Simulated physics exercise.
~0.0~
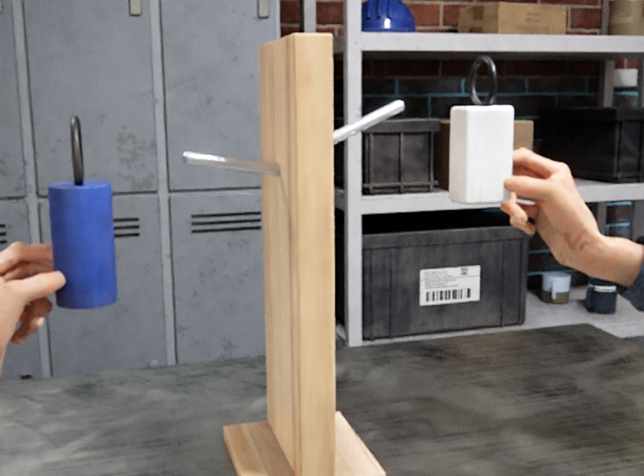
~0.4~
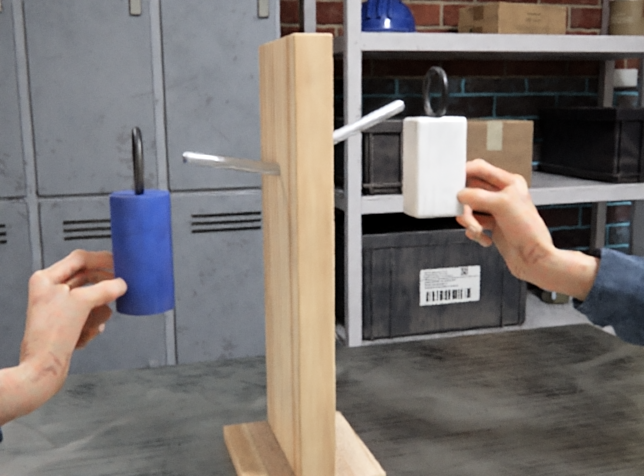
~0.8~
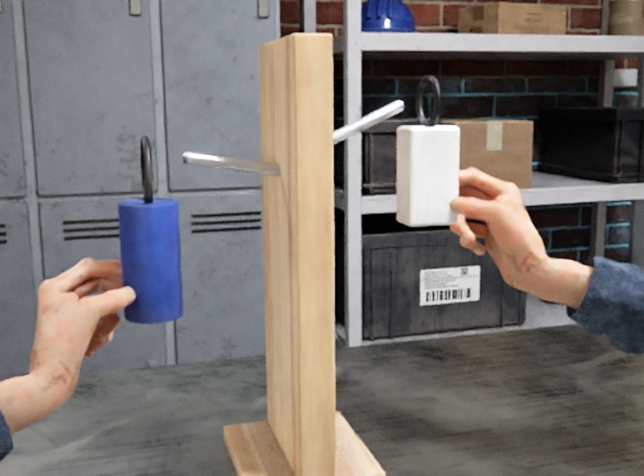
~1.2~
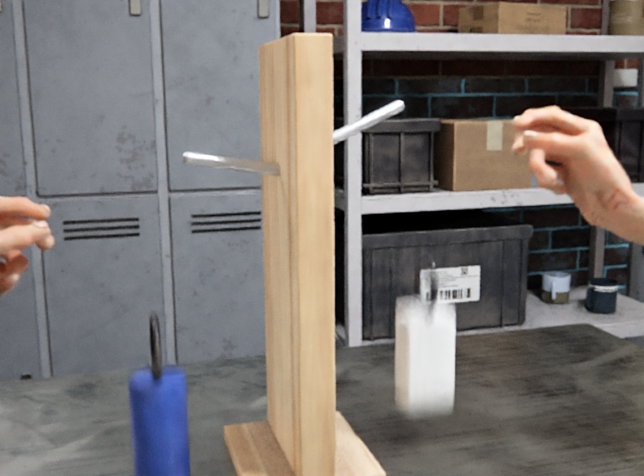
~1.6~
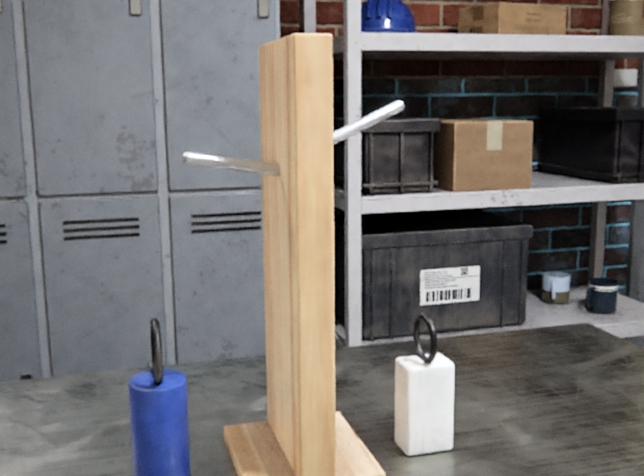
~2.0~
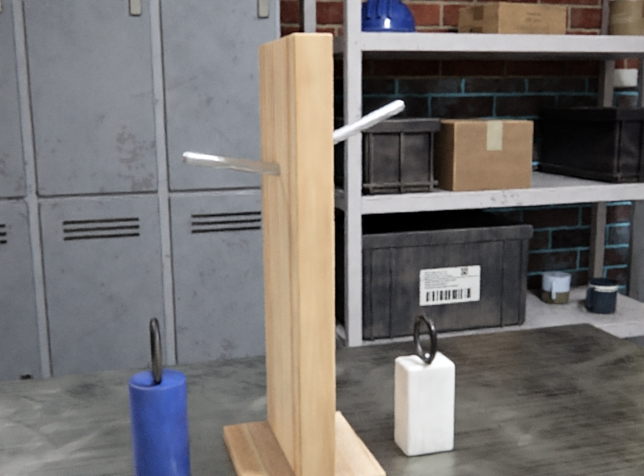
Two hands brought a blue cylinder and a white block, each with a dark ring on top, toward the pegs of a wooden stand, then let go, and both dropped and ended up standing below on either side of it.
